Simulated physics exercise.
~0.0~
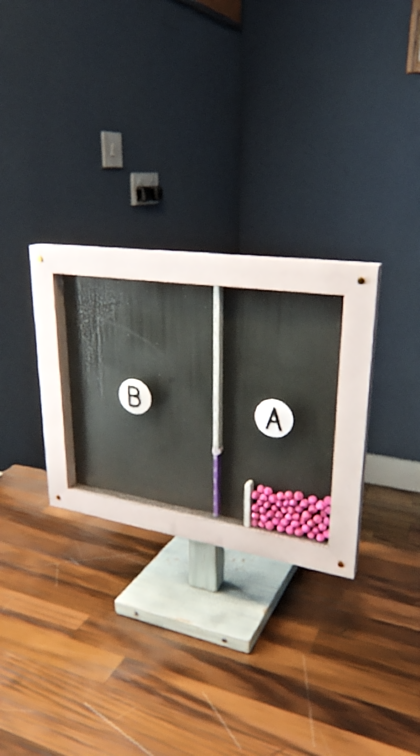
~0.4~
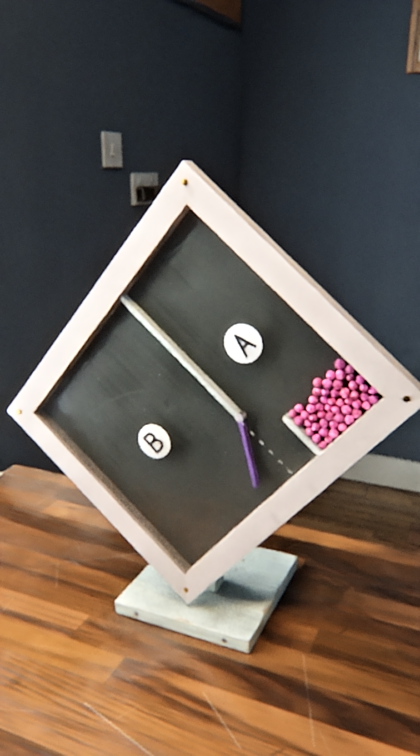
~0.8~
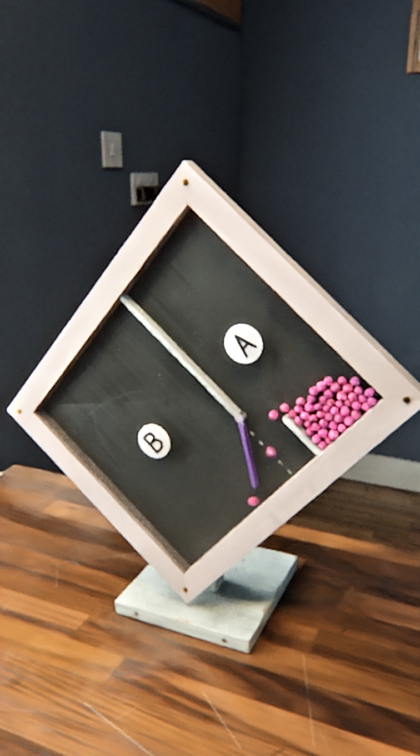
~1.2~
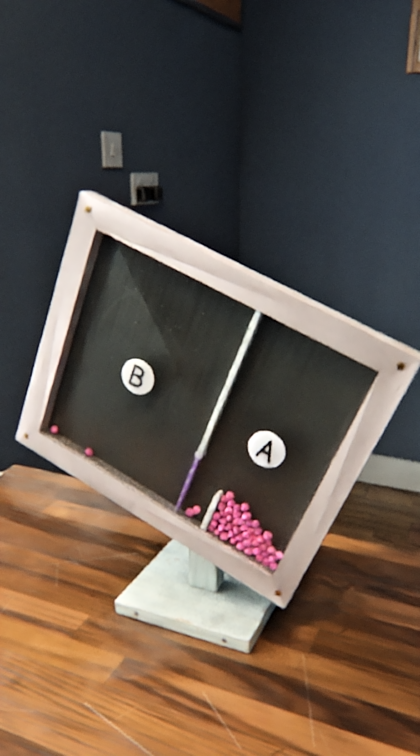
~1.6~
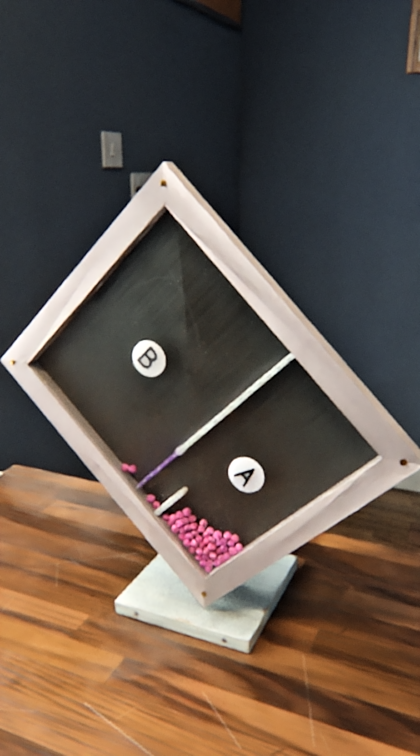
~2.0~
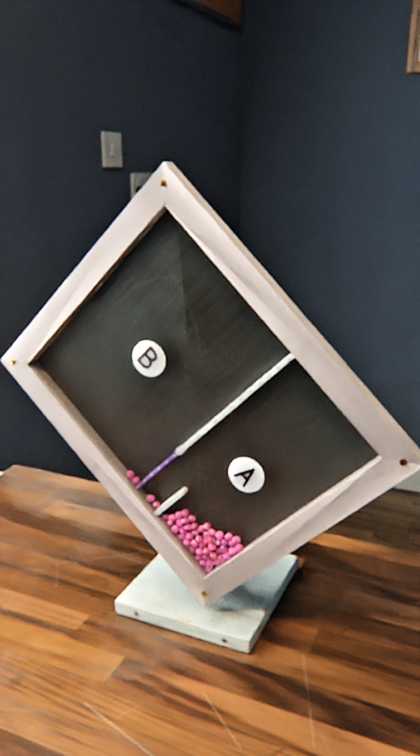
The footage shows a framed case of pink beads tilting anticlockwise, a few slipping past a purple flap from side A into side B, before it swings back clockwise and comes to rest tilted, most beads piled in A and a few in B.
